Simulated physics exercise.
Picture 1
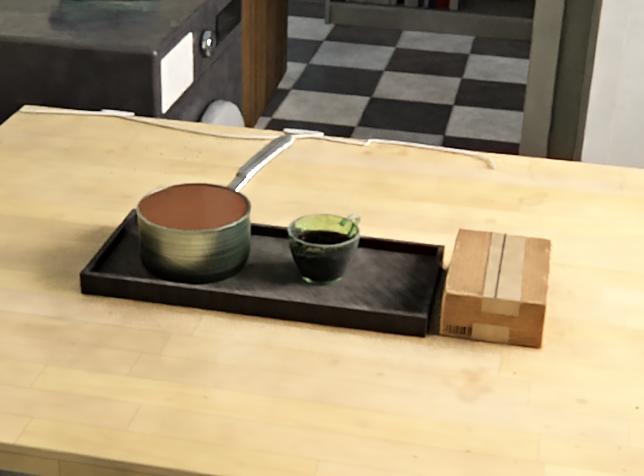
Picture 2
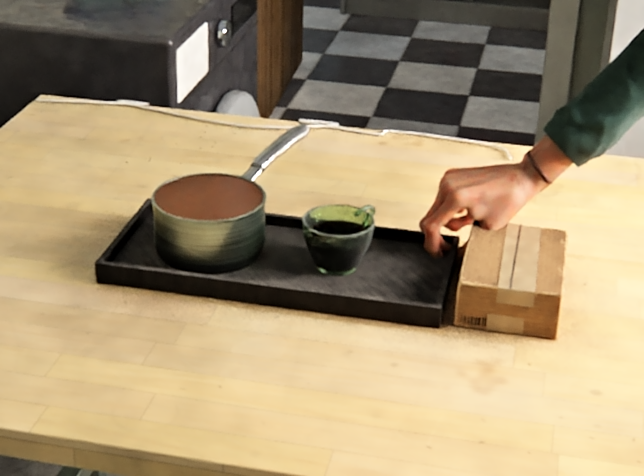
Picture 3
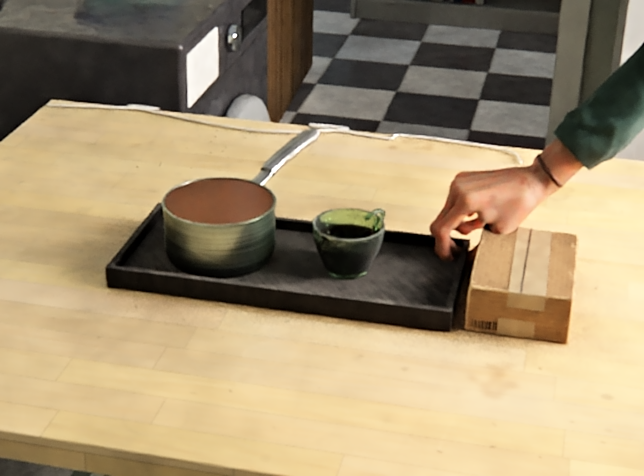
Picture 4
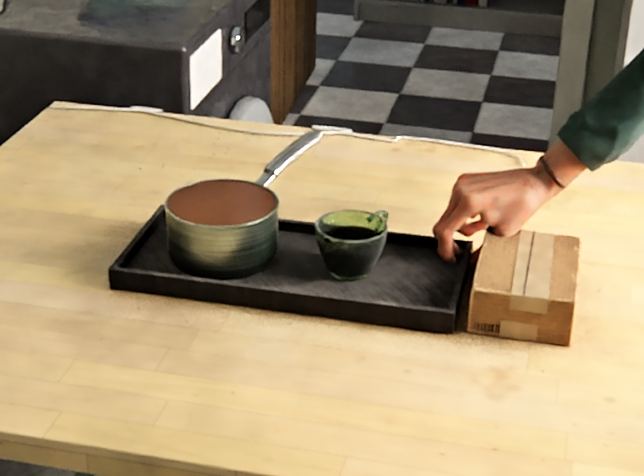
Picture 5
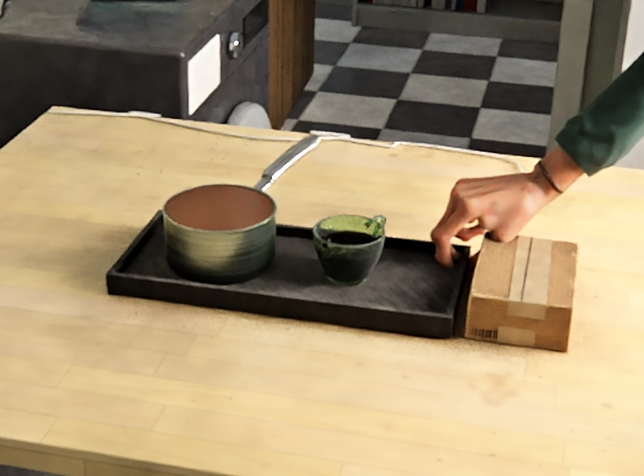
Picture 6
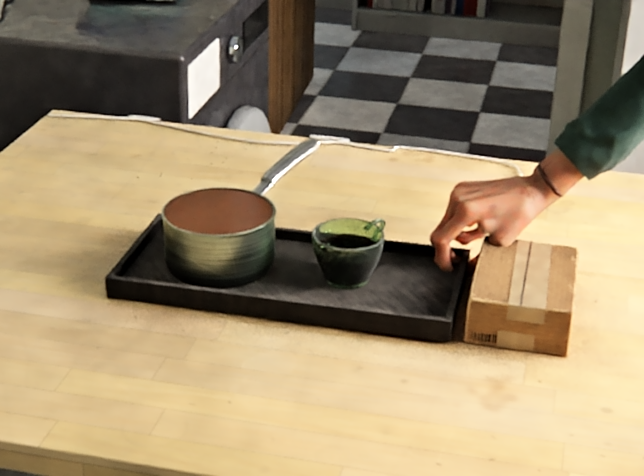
In the video, a saucepan and a green cup of dark liquid sit on a black tray beside a cardboard box; a hand reaches in from the right, grips the tray's right end and raises it very slightly.
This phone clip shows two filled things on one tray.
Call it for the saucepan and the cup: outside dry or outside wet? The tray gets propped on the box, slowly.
On the left the saucepan - outside wet, on the right the cup - outside dry.
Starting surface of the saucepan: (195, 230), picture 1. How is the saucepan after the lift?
Result then: Contents retained.
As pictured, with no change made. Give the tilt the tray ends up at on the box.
The slope works out to about 9 degrees.
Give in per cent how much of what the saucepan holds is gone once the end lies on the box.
Note: Some 14 parts in a hundred.
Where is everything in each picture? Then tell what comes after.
In the first picture, the tray lies flat; saucepan (194, 231) nearly full; cup (323, 250) about two thirds full; box (493, 321).
The second picture shows a hand takes the end of the tray; saucepan nearly full, surface at (209, 197); cup about two thirds full, surface at (338, 235).
The third picture shows the tray slopes by about 0°; saucepan (220, 226) nearly full; cup (348, 244) about two thirds full.
In the fourth picture, the end is rising; saucepan nearly full, surface at (222, 203); cup about two thirds full, surface at (351, 241); box (521, 318).
In the fifth picture, the end has come up a little; saucepan (220, 232) nearly full; cup (349, 250) about two thirds full.
The sixth picture shows slope near 1°; saucepan nearly full, surface at (219, 211); cup about two thirds full, surface at (348, 249); box (518, 329).
A moment on, the tray slopes by about 5°; saucepan, a puddle lies under it; cup, all is still inside.
Further on, the tray slopes by about 10°; saucepan, a puddle lies under it; cup, all is still inside.
When it is over, the tray slopes by about 9°, resting on the box; saucepan, a puddle lies under it; cup, all is still inside.
